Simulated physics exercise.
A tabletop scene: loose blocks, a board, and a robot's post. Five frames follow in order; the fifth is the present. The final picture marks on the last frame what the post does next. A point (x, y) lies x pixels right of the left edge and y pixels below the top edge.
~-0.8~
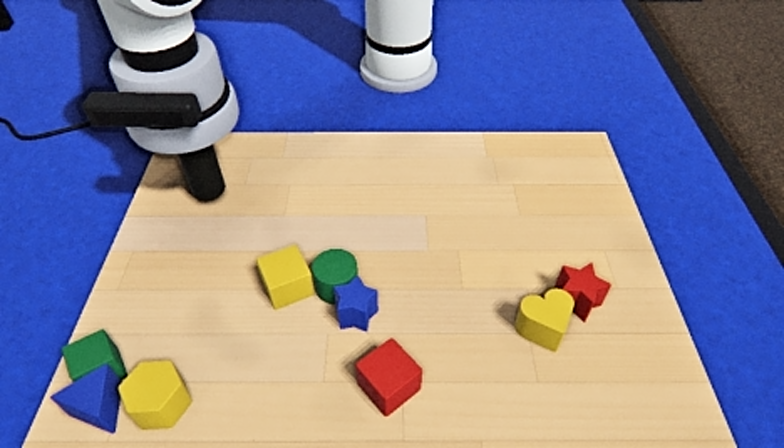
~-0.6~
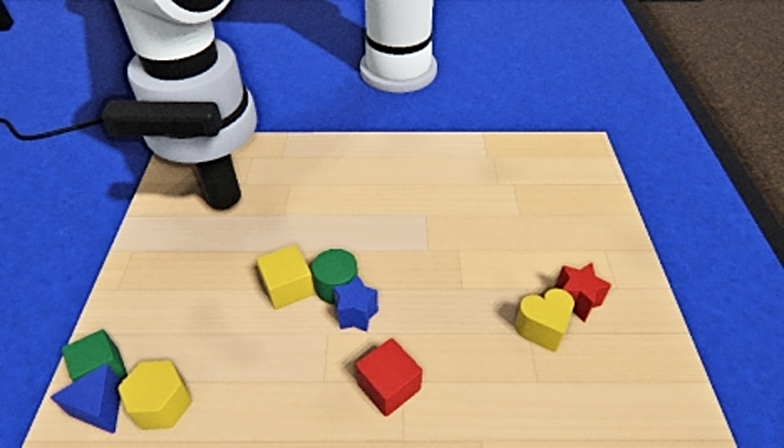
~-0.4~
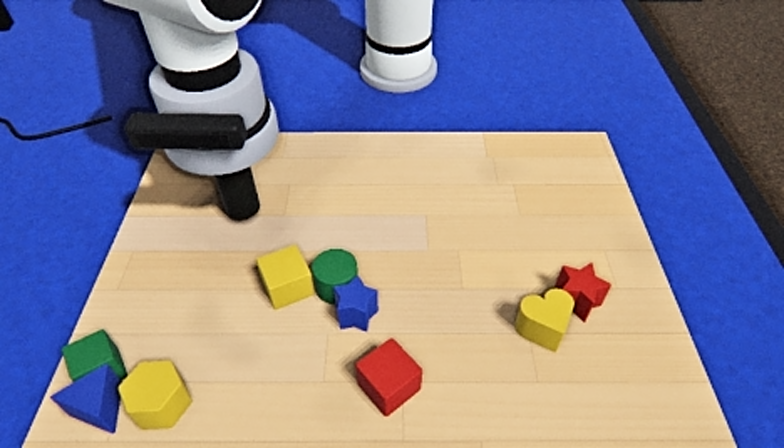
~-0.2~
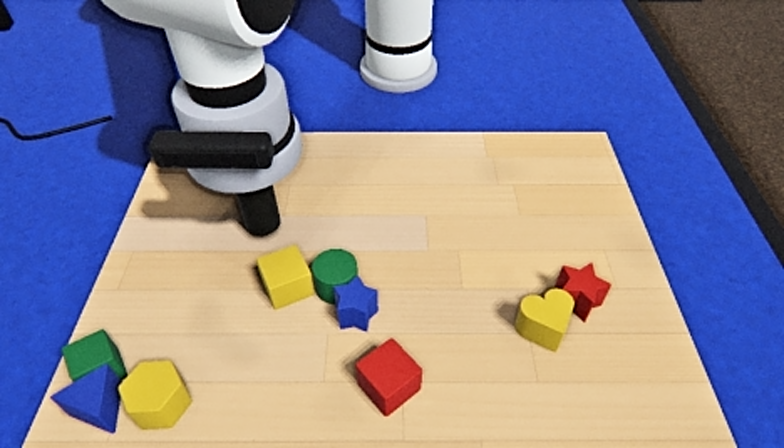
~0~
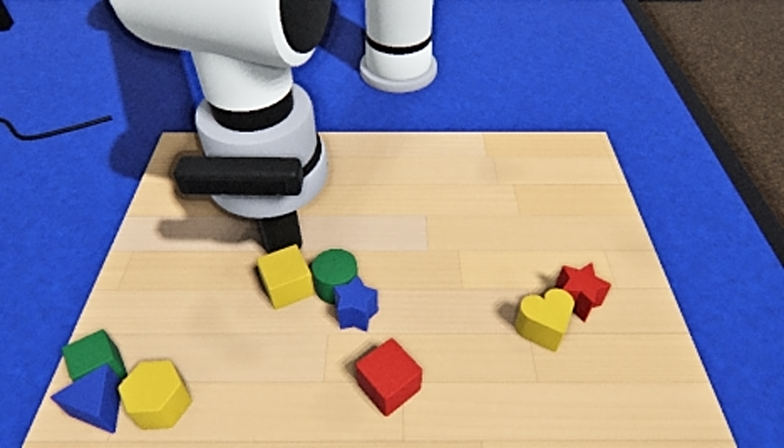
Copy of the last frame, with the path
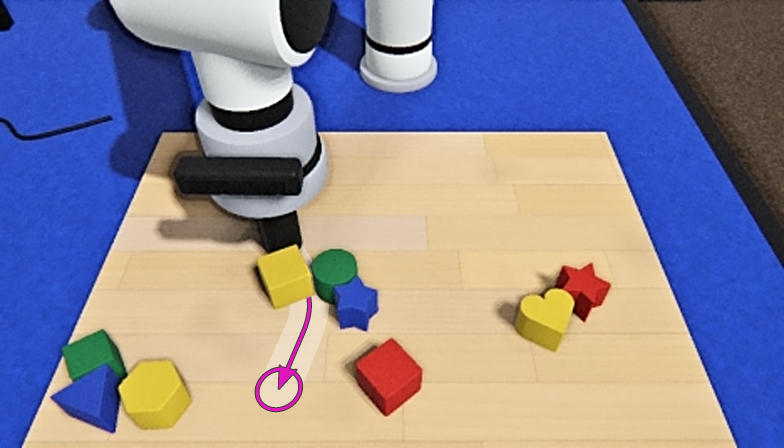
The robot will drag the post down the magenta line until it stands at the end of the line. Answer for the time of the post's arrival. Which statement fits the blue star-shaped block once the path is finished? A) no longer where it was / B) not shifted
It's A.
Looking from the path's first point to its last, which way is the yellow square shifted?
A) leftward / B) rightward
B.
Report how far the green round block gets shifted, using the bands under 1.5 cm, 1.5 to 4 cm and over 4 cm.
From 1.5 to 4 cm.
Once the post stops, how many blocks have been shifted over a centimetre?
Going by the path, three or more blocks will move.
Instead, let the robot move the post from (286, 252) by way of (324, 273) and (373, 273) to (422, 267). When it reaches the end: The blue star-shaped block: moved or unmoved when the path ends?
Here's my answer: The blue star-shaped block gets displaced.
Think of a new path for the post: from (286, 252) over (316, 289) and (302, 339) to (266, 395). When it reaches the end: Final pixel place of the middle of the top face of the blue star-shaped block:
Most likely (376, 312).
The line goes from (286, 252) by way of (307, 289) and (302, 336) to (279, 389).
The first path, step by step. One third of the way, post at (305, 282); yellow square at (282, 301), turned 55° clockwise; green round block at (345, 272); blue star-shaped block at (363, 300).
Two thirds of the way, post at (300, 329); yellow square at (261, 349), turned 85° clockwise; green round block at (349, 275); blue star-shaped block at (368, 304).
At the end, post at (277, 382); yellow square at (224, 396), turned 100° clockwise; green round block at (349, 275); blue star-shaped block at (368, 304); red square unmoved.
